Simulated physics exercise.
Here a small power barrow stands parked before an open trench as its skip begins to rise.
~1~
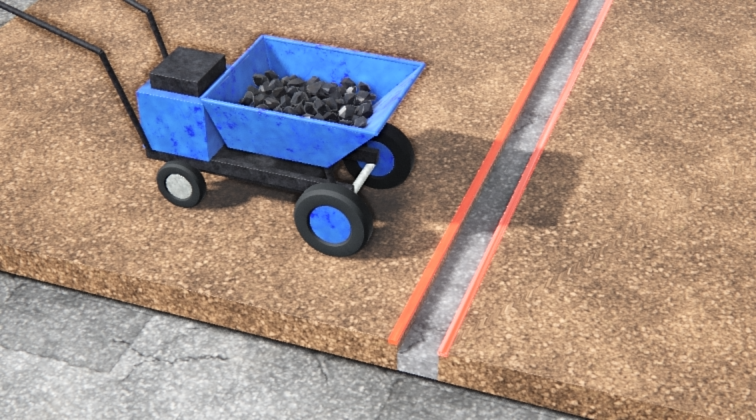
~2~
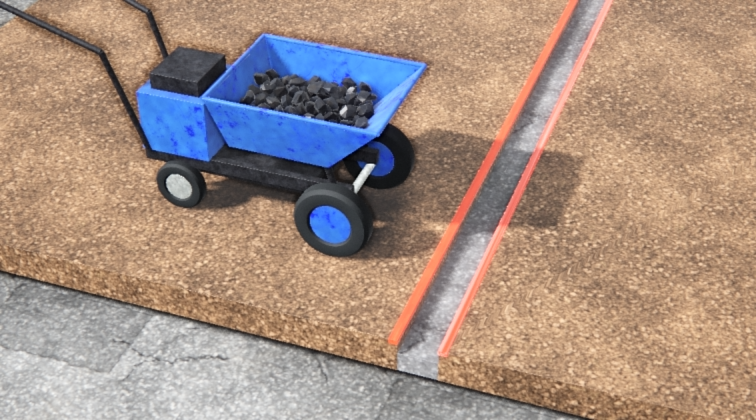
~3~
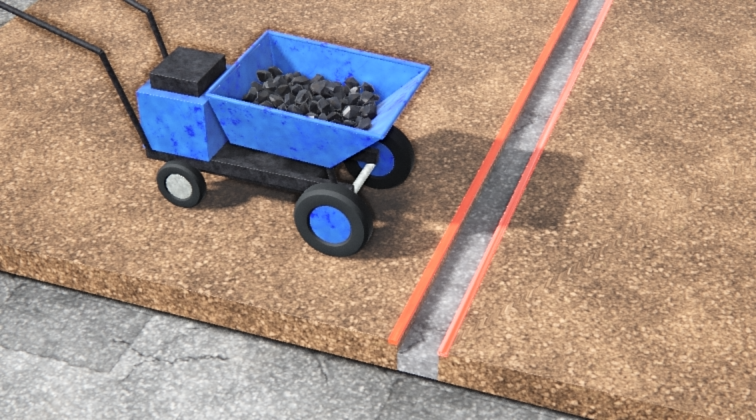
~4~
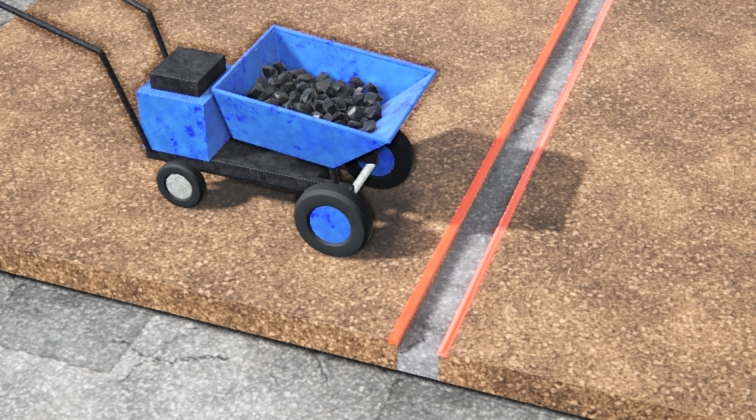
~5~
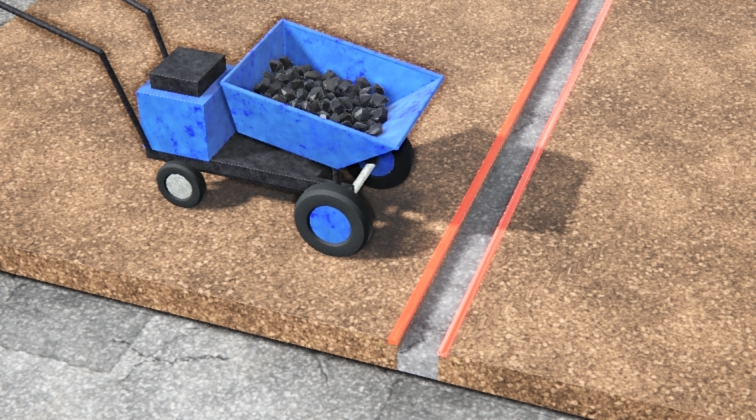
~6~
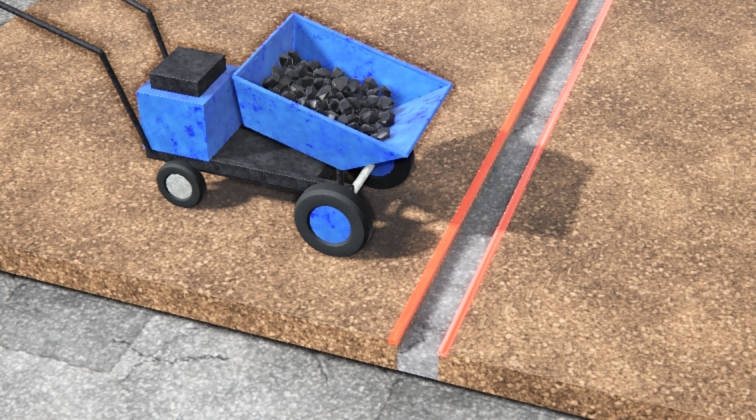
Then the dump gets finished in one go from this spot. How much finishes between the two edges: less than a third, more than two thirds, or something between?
Not even a third of the load lands in the trench.
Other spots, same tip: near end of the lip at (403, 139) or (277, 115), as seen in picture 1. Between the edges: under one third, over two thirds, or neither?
First: Under a third. Second: Below one third.
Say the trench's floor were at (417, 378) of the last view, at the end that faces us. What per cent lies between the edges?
Estimated share: Approx. 50 %.
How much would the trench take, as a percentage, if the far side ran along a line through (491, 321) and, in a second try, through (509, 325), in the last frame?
You'd get 60 % in the first case and 70 % in the second.
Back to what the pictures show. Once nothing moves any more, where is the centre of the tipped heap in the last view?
Close to (511, 247) in the last view.
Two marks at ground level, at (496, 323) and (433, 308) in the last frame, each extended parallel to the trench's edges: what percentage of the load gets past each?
Respectively 30 and 70 percent.
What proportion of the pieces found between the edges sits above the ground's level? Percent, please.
20 per cent or thereabouts.
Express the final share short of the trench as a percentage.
About 0 per cent.
Shortly afterwards, skip tipped steeply; the whole lot in the skip.
Next, skip tipped right over; near two thirds in the skip; a little in or heaped over the trench; near a quarter beyond it.
Some moments later, skip tipped right over; near a quarter in the skip; near a quarter in or heaped over the trench; near half beyond it.
In the end, skip tipped right over; near a quarter in the skip; near a quarter in or heaped over the trench; near half beyond it.
